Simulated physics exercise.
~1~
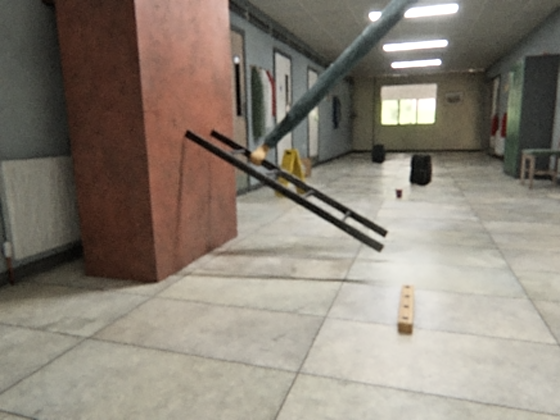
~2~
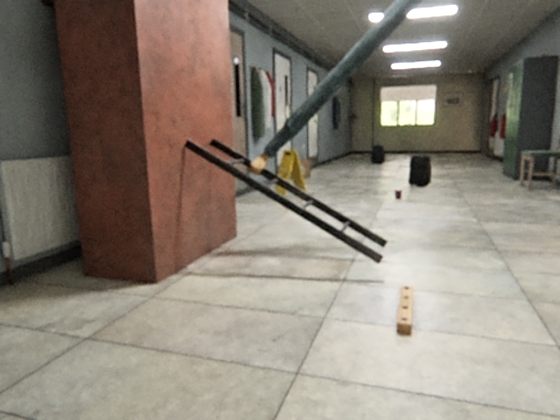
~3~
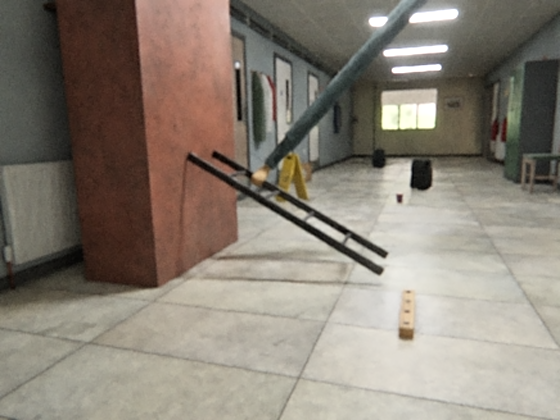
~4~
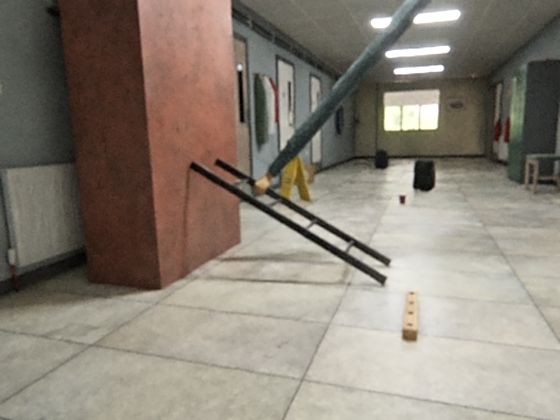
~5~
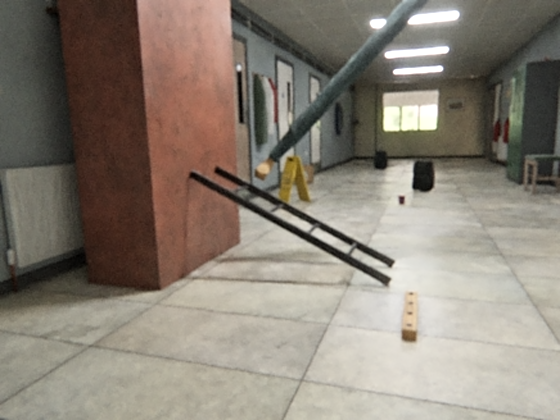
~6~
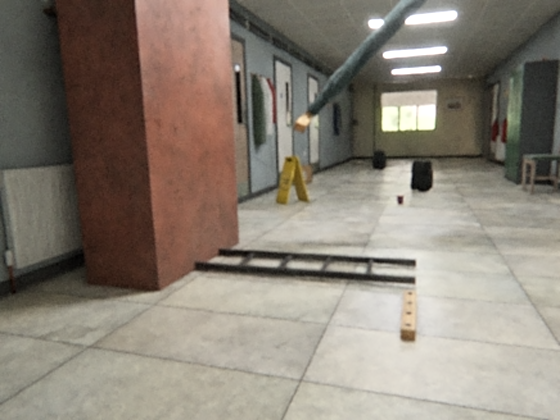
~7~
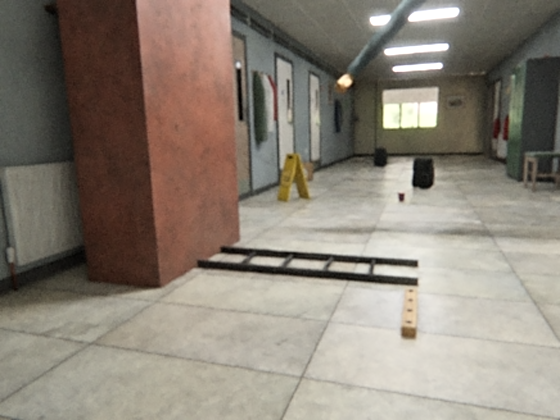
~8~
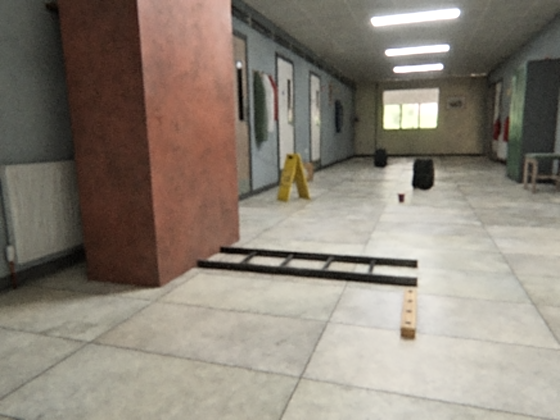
At the start, an arm in a dull blue-green sleeve holds a black, ladder-like rack at a slant beside a reddish pillar in a long tiled corridor, with a small wooden strip on the floor nearby. The hand lowers the rack little by little until its upper end rests against the pillar and its lower end nears the strip. Then the hand lets go and draws back. The rack does not stay propped but slips down and drops to the floor. The arm withdraws upward out of view, leaving the rack lying flat on the tiles behind the unmoved strip.
